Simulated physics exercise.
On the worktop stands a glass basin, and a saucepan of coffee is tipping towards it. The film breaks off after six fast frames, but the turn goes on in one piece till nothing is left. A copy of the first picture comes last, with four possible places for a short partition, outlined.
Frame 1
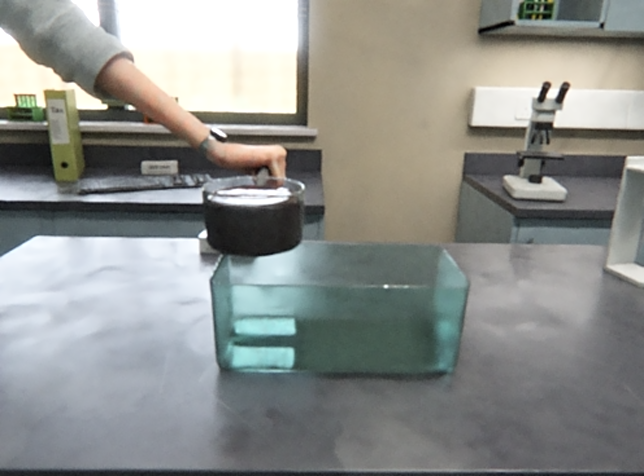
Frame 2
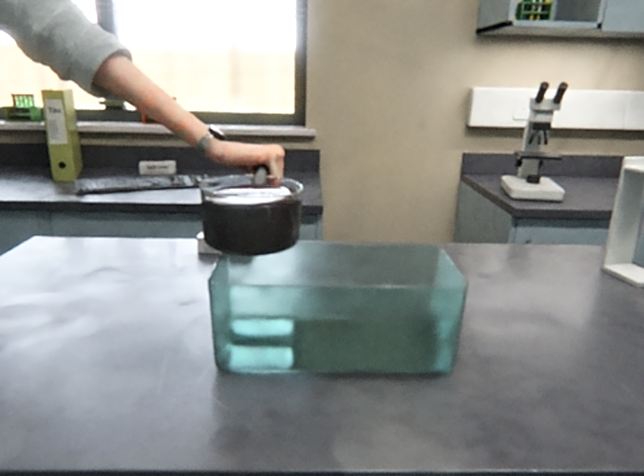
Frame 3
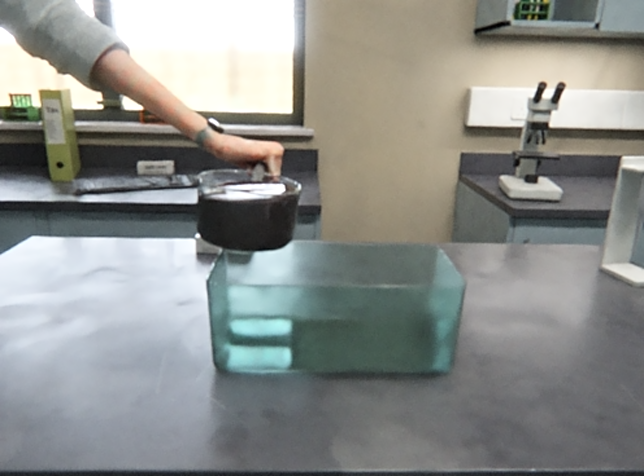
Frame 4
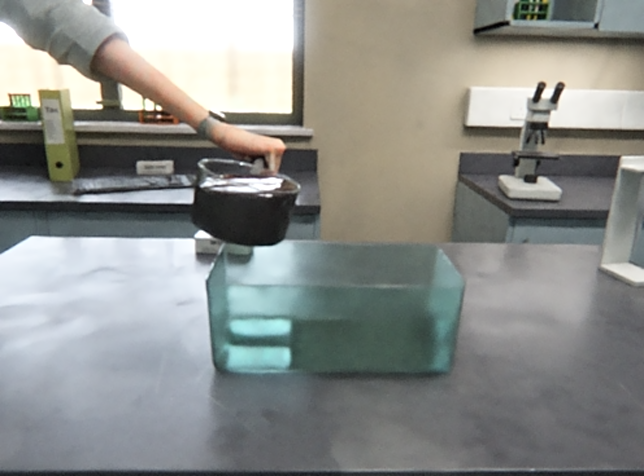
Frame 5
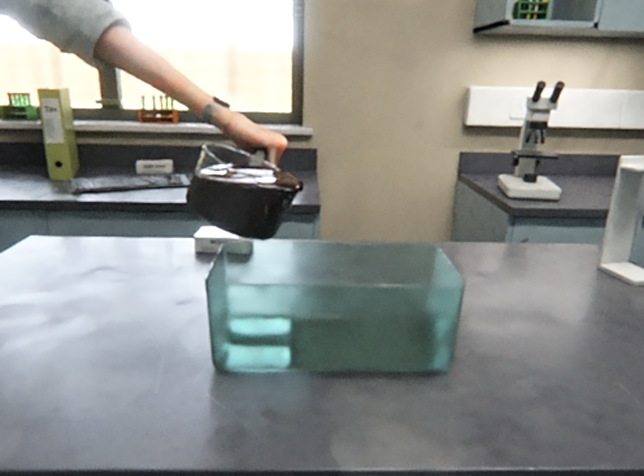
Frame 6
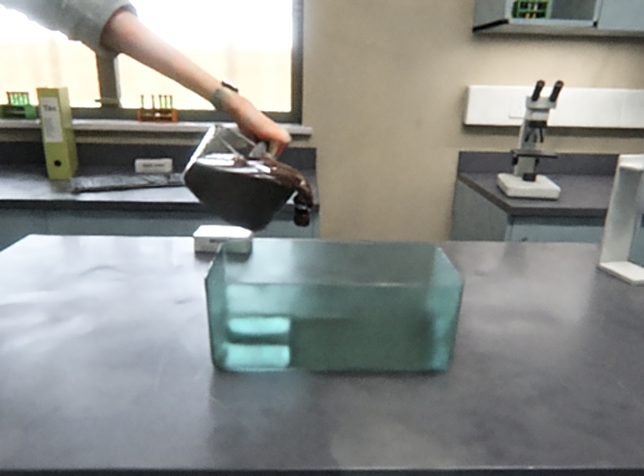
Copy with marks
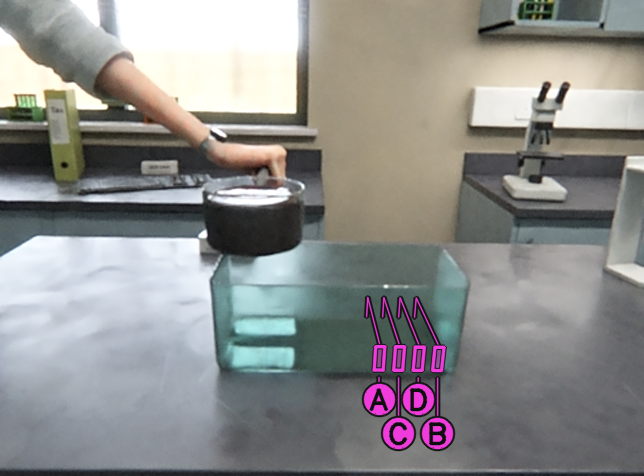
The clip shows a hand holding a saucepan of dark liquid above a glass basin on a worktop, first upright, then tilting it gradually to the right until the liquid comes over the lip.
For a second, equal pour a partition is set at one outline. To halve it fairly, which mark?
The answer is position A.
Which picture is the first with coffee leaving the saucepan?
Picture 5.
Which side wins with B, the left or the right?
More ends on the left.
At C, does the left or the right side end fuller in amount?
The left one.
On the marked copy, A at (379, 377); B at (437, 377); C at (398, 377); D at (418, 377).
Choosing A, about 43 % ends left of the wall and 56 % right of it.
Choosing B, about 88 % ends left of the wall and 11 % right of it.
Choosing C, about 75 % ends left of the wall and 24 % right of it.
Choosing D, about 91 % ends left of the wall and 8 % right of it.
